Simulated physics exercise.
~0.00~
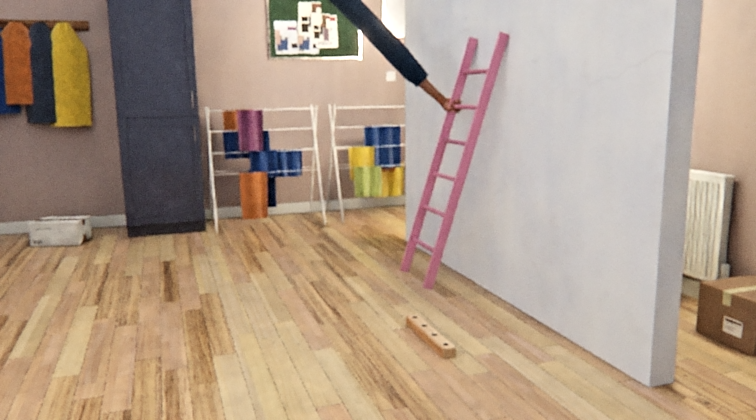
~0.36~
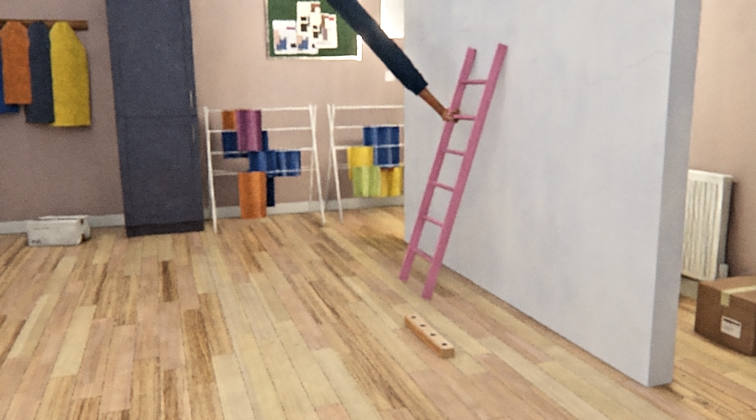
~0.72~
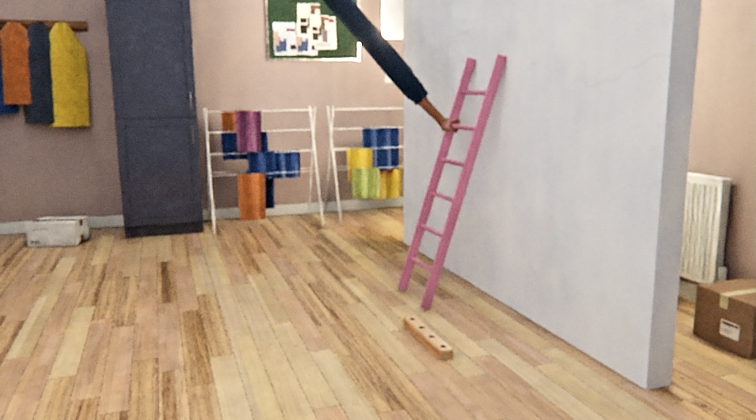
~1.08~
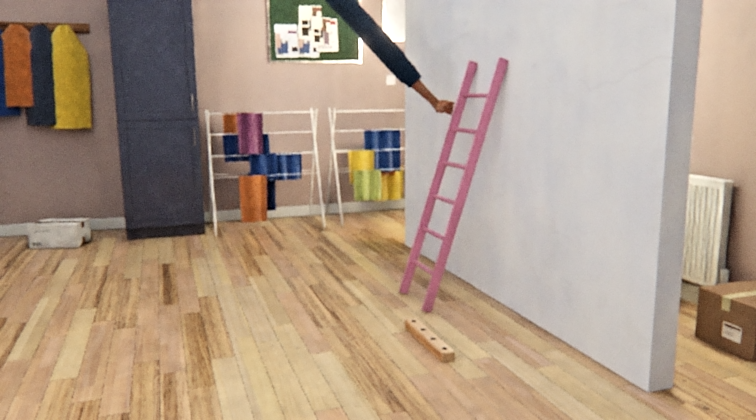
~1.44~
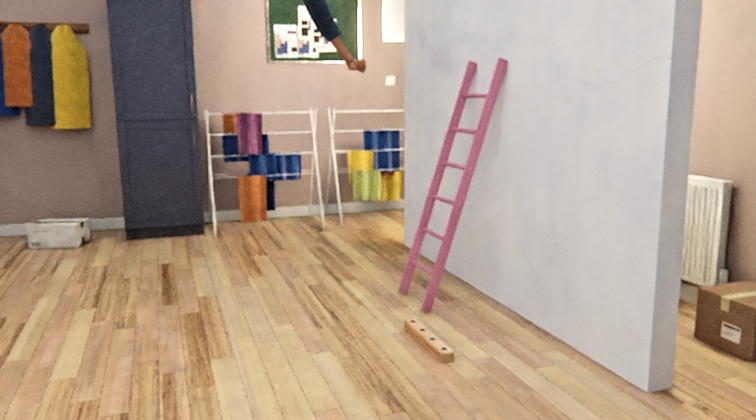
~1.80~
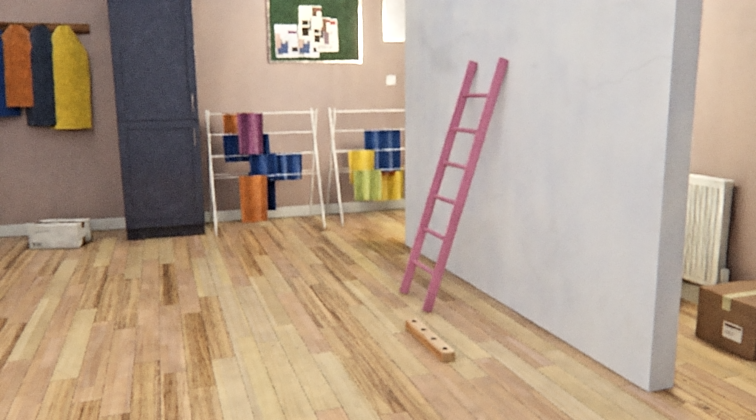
The clip opens in a room with a wooden floor, where a dark-sleeved arm holds a pink, ladder-like rack tilted against a pale partition wall. A short strip of wood lies on the floor near its feet, with drying racks of colourful cloths and hanging garments behind. The hand lowers the rack slightly until its feet settle close to the strip. Then the fingers let go, and the arm draws back up and to the left, passing out of view. Left alone, the pink rack stays leaning against the wall without slipping, and the wooden strip remains in place.
